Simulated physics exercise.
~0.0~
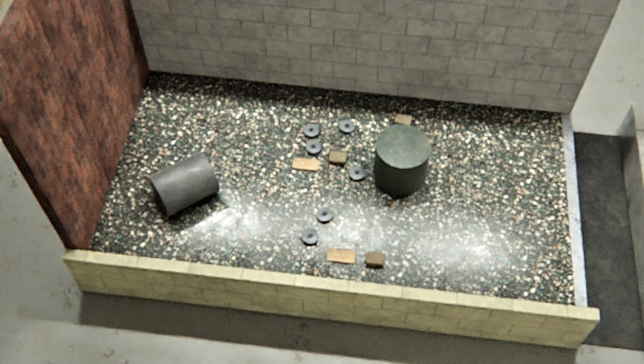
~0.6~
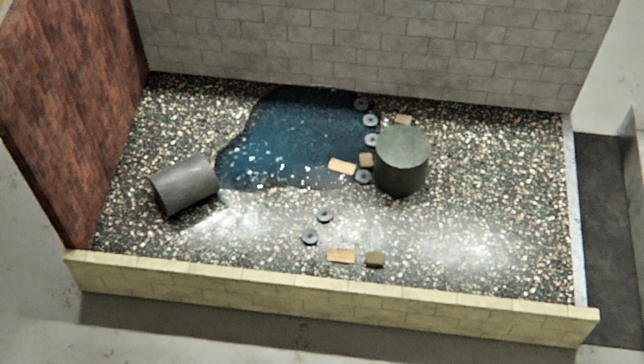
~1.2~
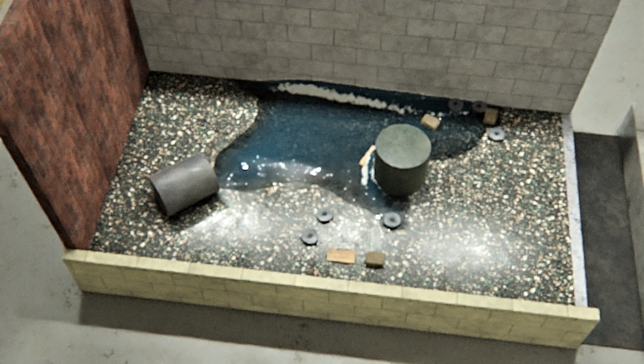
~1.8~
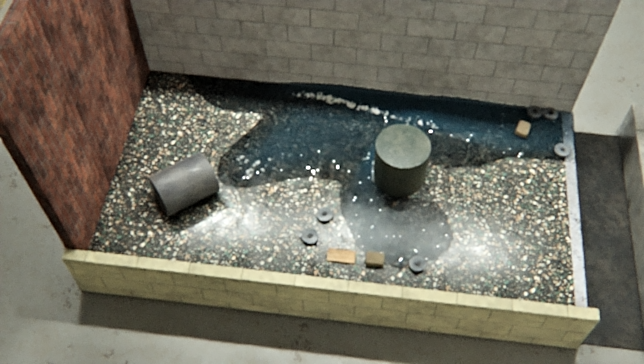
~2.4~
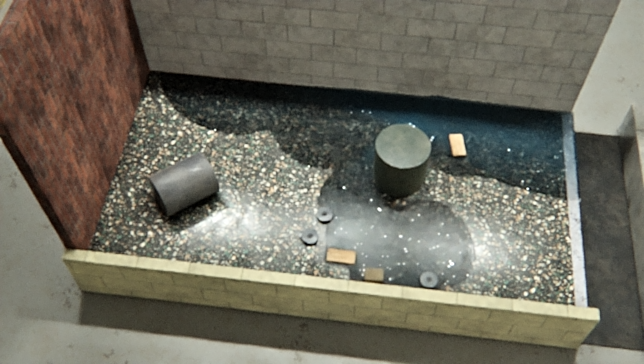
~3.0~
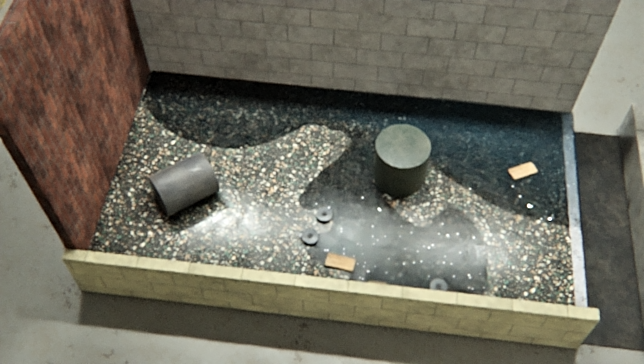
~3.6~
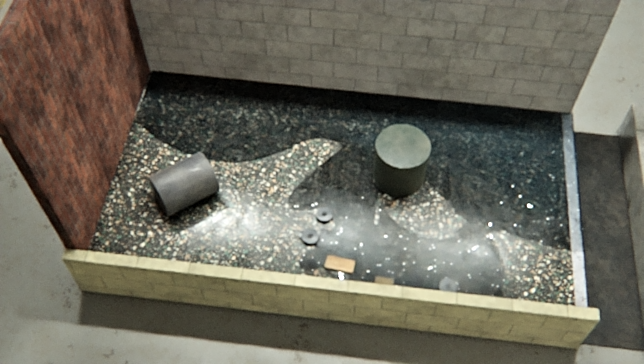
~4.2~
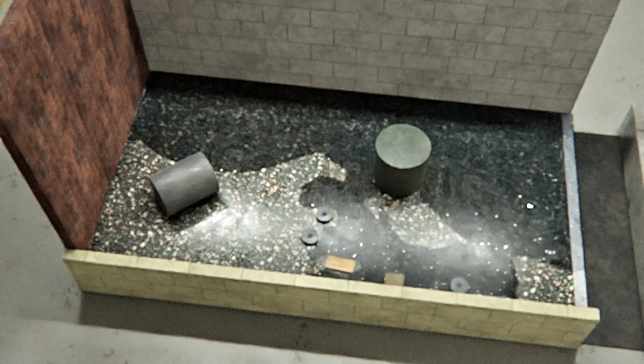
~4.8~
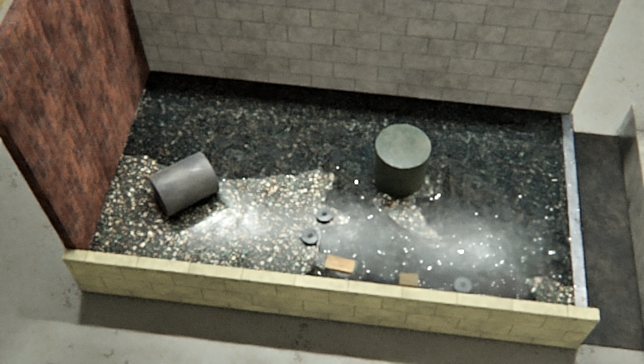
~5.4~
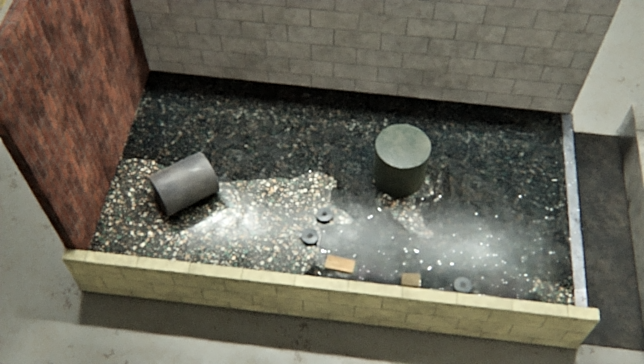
In a walled yard with a speckled stone floor, blue water spread from beside the back wall and swept small rings and blocks rightward past a standing drum, then thinned out, leaving dark wet ground and a few pieces near the low front wall.
